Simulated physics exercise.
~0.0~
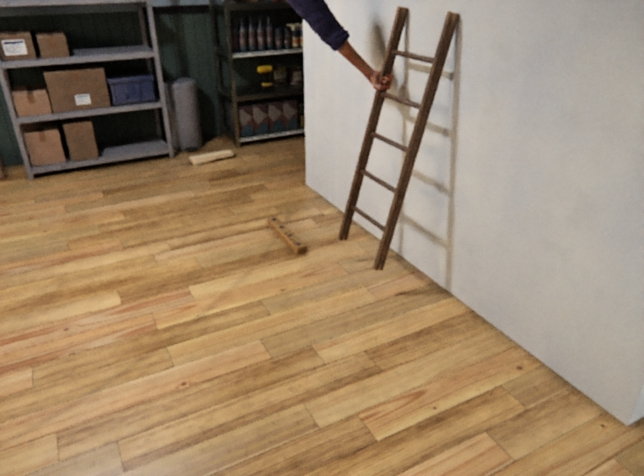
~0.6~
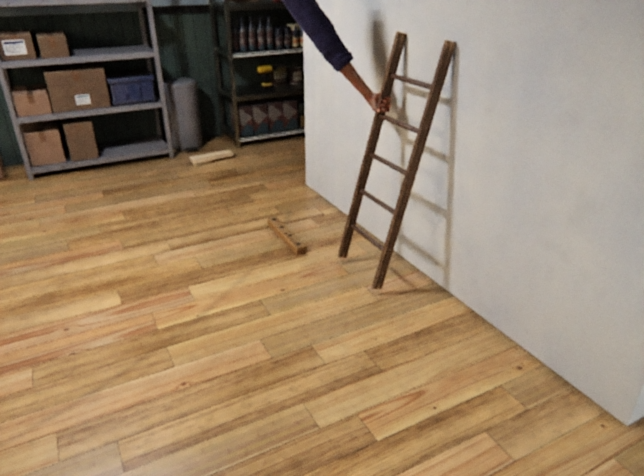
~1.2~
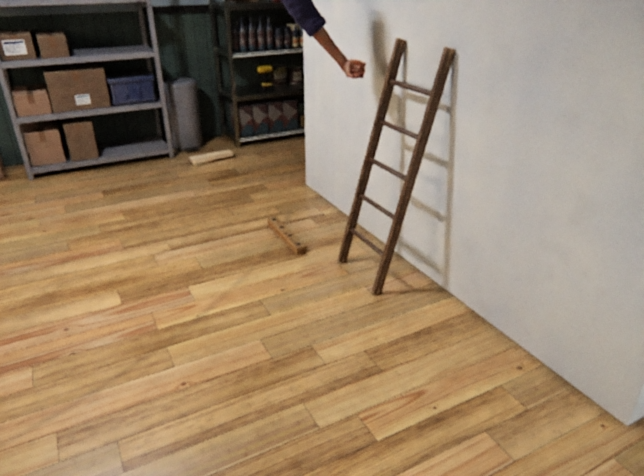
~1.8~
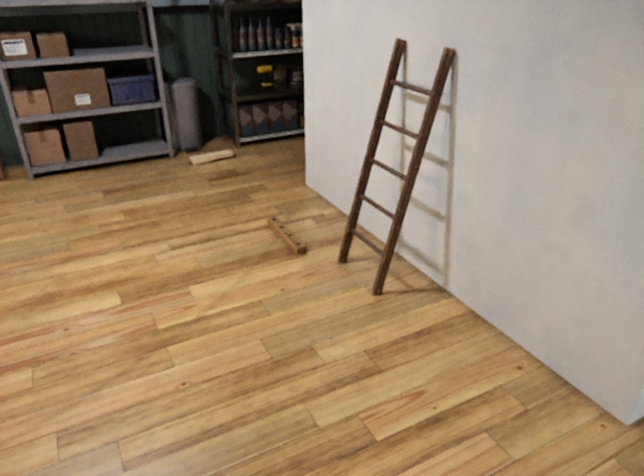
In a storage room with a wooden floor and loaded shelves at the back, a dark-sleeved arm reaches in from the top and holds a brown, ladder-like wooden frame slanted against a pale wall. A short wooden piece lies on the floor to its left. With the hand still on it, the frame slips down a little, its feet shifting toward the viewer. It settles slightly lower as the hand lets go and draws back. The arm then leaves the view, and the brown frame stays leaning against the wall, still and upright on its slant.
